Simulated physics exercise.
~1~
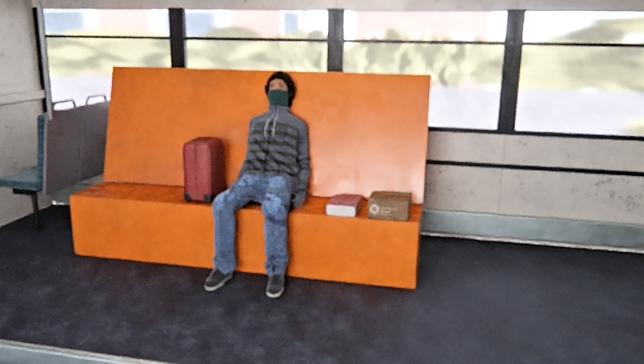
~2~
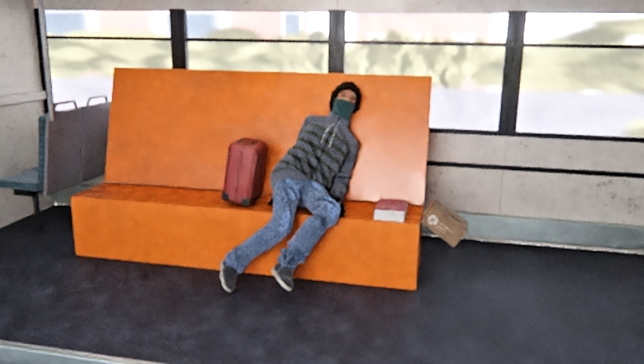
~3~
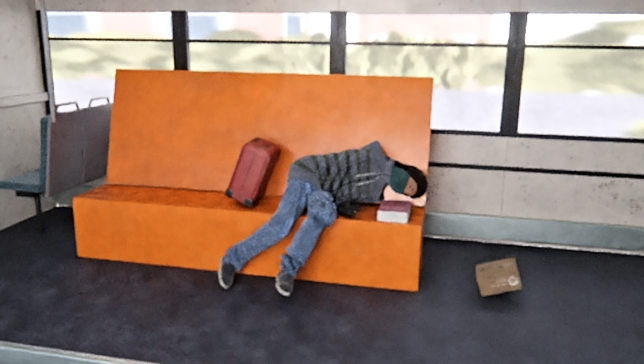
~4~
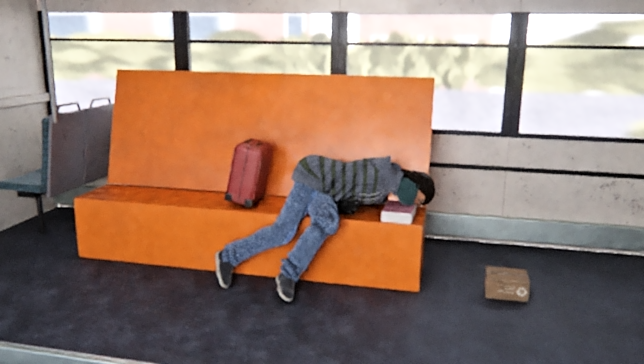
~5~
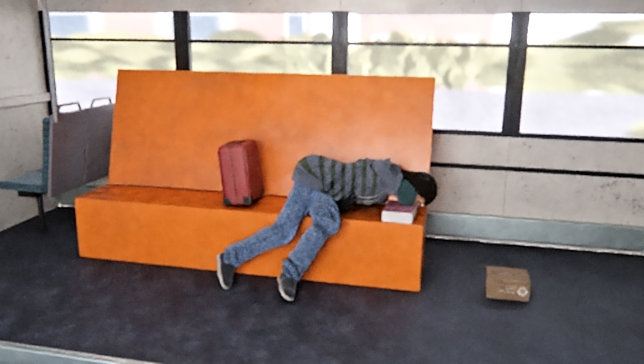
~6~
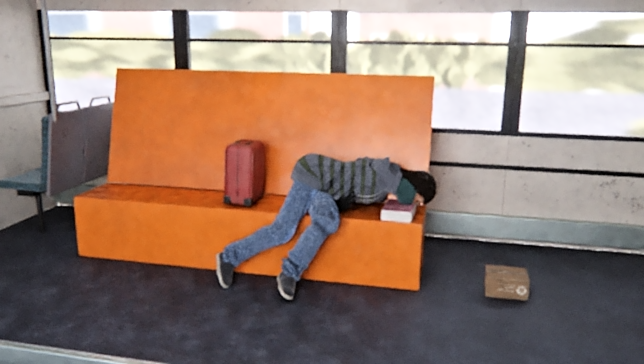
Inside a metro car, a limp passenger in a dark cap, face covering, striped hoodie and jeans sits upright on a long orange bench, a red case on the left and a pink folder and brown carton on the right. The passenger tips to the right as the case and folder shift the same way and the carton goes over the bench's end. The carton tumbles to the floor while the passenger slumps sideways, head coming down by the folder, and the case leans. The case then rocks back upright. At the end the passenger lies folded over, hips still on the seat, with case and folder still aboard and the carton resting on the floor.
